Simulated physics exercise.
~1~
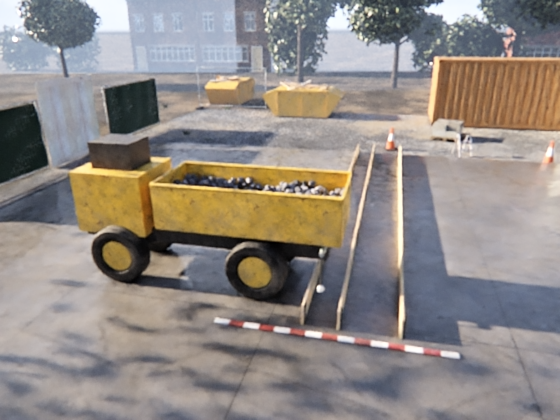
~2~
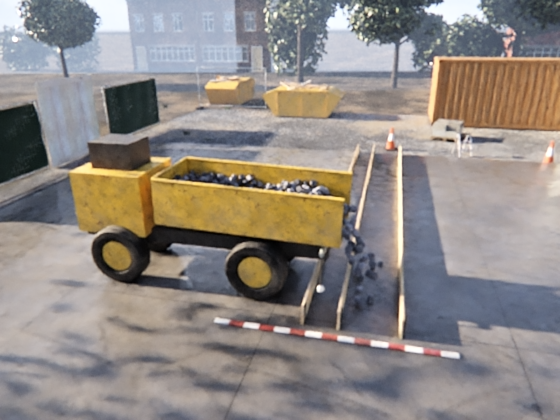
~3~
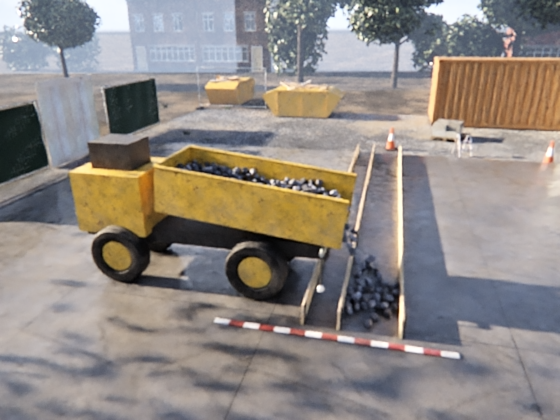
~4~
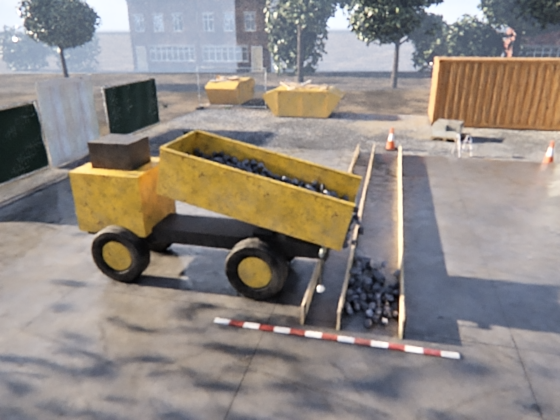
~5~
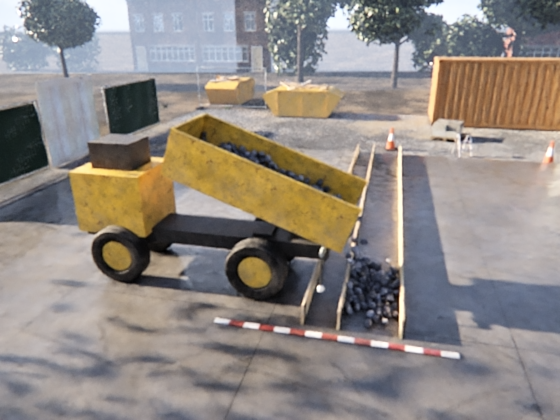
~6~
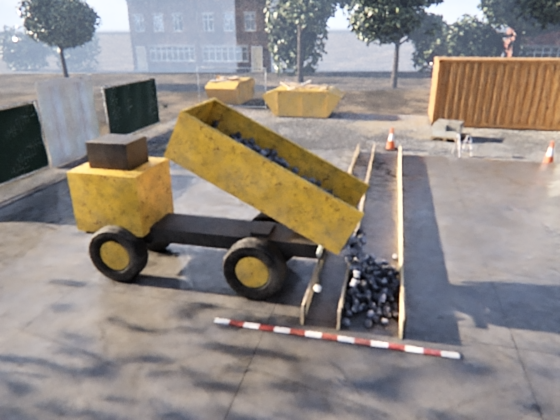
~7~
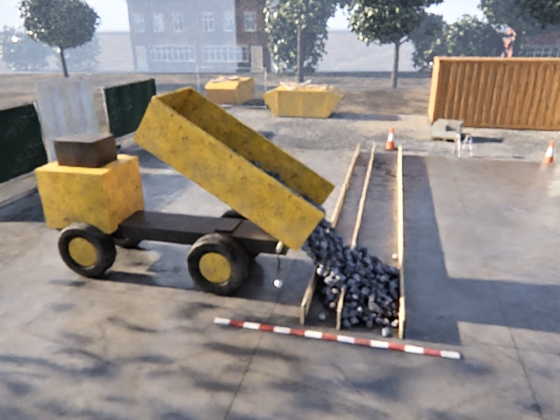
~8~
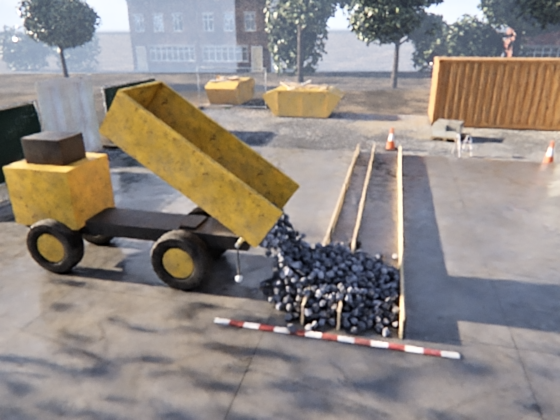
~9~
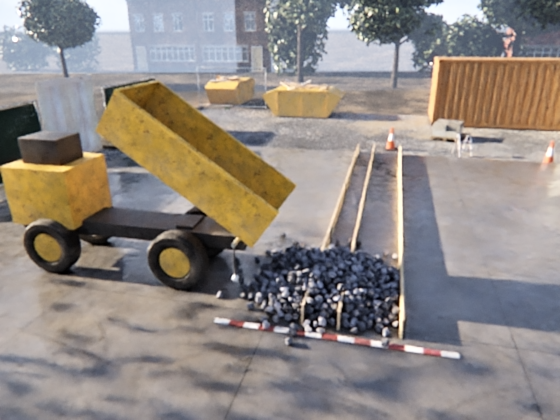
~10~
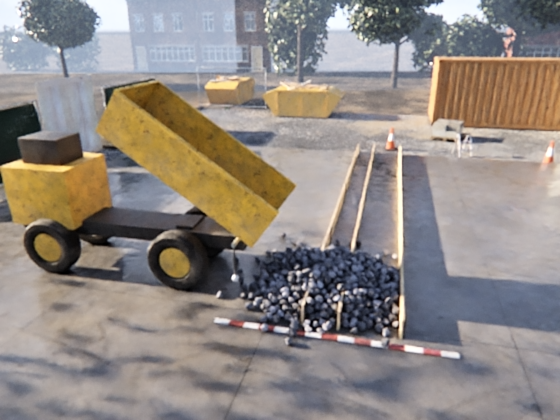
The video shows a yellow dump truck tipping its bed to the right and pouring dark stones between low wooden boards, then rolling left as the rest spill out, leaving the bed raised and empty beside a wide heap lying across and short of the boards.
